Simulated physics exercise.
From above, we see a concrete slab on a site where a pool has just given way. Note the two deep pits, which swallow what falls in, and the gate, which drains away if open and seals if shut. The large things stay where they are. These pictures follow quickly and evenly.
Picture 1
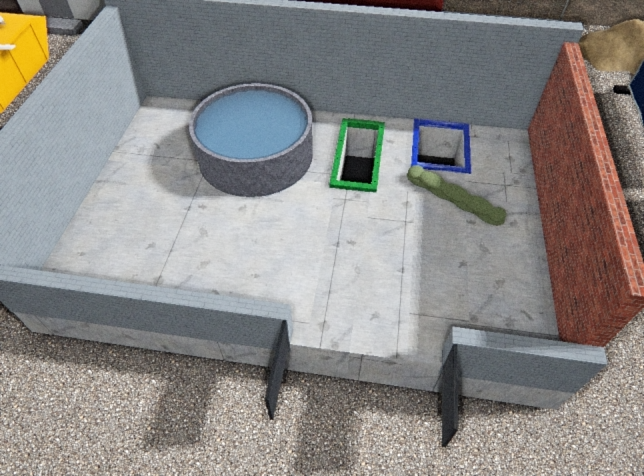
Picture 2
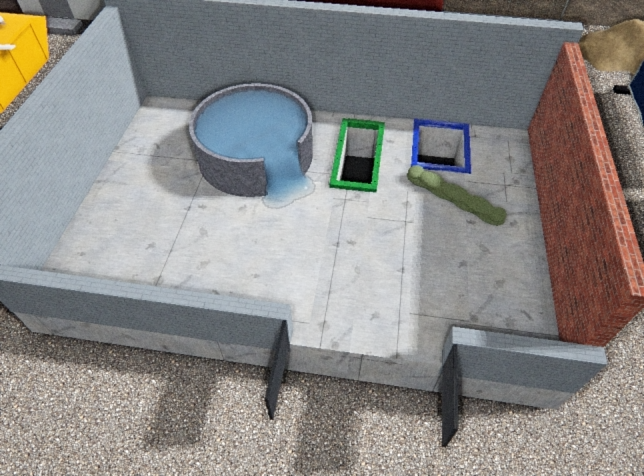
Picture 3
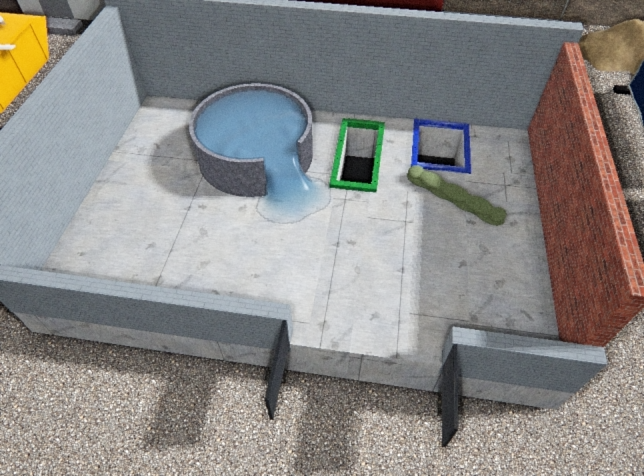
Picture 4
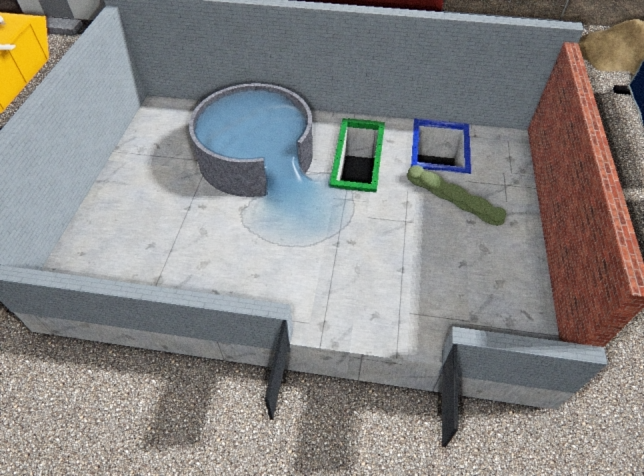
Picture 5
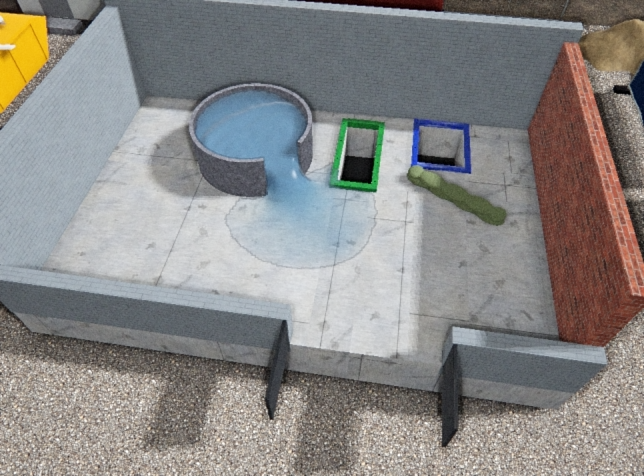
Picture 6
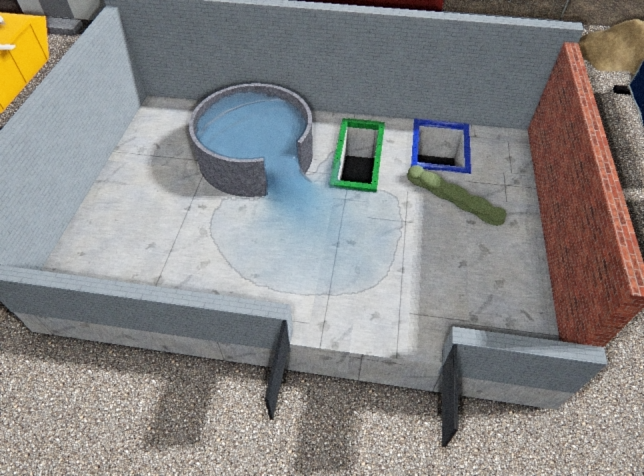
Water bursts from a gap in the front right of a round grey tank and spreads in a widening, see-through sheet toward the front of a walled concrete slab, seen from above. Green-framed and blue-framed pits and a long green mound lie right of the tank, with a red brick wall at far right and a gateway in front. The tank first stands whole, and the camera stays still.
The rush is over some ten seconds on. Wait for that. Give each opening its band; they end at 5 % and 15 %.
My prediction: Gate: Greater than fifteen per cent; blue pit: Smaller than five per cent; green pit: Smaller than five per cent.
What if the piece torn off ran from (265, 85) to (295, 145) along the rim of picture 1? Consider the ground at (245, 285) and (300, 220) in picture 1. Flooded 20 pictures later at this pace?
In order, I'd call them parched and drenched.
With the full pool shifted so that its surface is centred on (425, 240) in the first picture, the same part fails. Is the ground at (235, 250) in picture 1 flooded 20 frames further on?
Untouched.
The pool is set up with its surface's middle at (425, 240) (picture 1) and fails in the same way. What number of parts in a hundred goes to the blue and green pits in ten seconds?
Result in per cent: Blue pit 25, green pit 2.
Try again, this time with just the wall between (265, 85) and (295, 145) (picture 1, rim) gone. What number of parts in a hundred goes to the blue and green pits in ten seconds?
For blue it's about 12 per cent, and for green about 40 per cent.
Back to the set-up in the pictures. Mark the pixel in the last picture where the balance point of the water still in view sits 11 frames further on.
It is near (293, 191).
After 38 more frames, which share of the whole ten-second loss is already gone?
Roughly 70 %.
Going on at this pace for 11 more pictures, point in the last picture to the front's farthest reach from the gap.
Best guess: Near (557, 365).
A moment on, water covers 35 % of the floor; the gate 2 %, the blue pit 0 %, the green pit 0 %.
Next, water covers 45 % of the floor; the gate 8 %, the blue pit 0 %, the green pit 0 %.
Then, water covers 55 % of the floor; the gate 15 %, the blue pit 0 %, the green pit 0 %.
Later, water covers 65 % of the floor; the gate 27 %, the blue pit 0 %, the green pit 0 %.
In the end, water covers 80 % of the floor; the gate 40 %, the blue pit 0 %, the green pit 0 %.
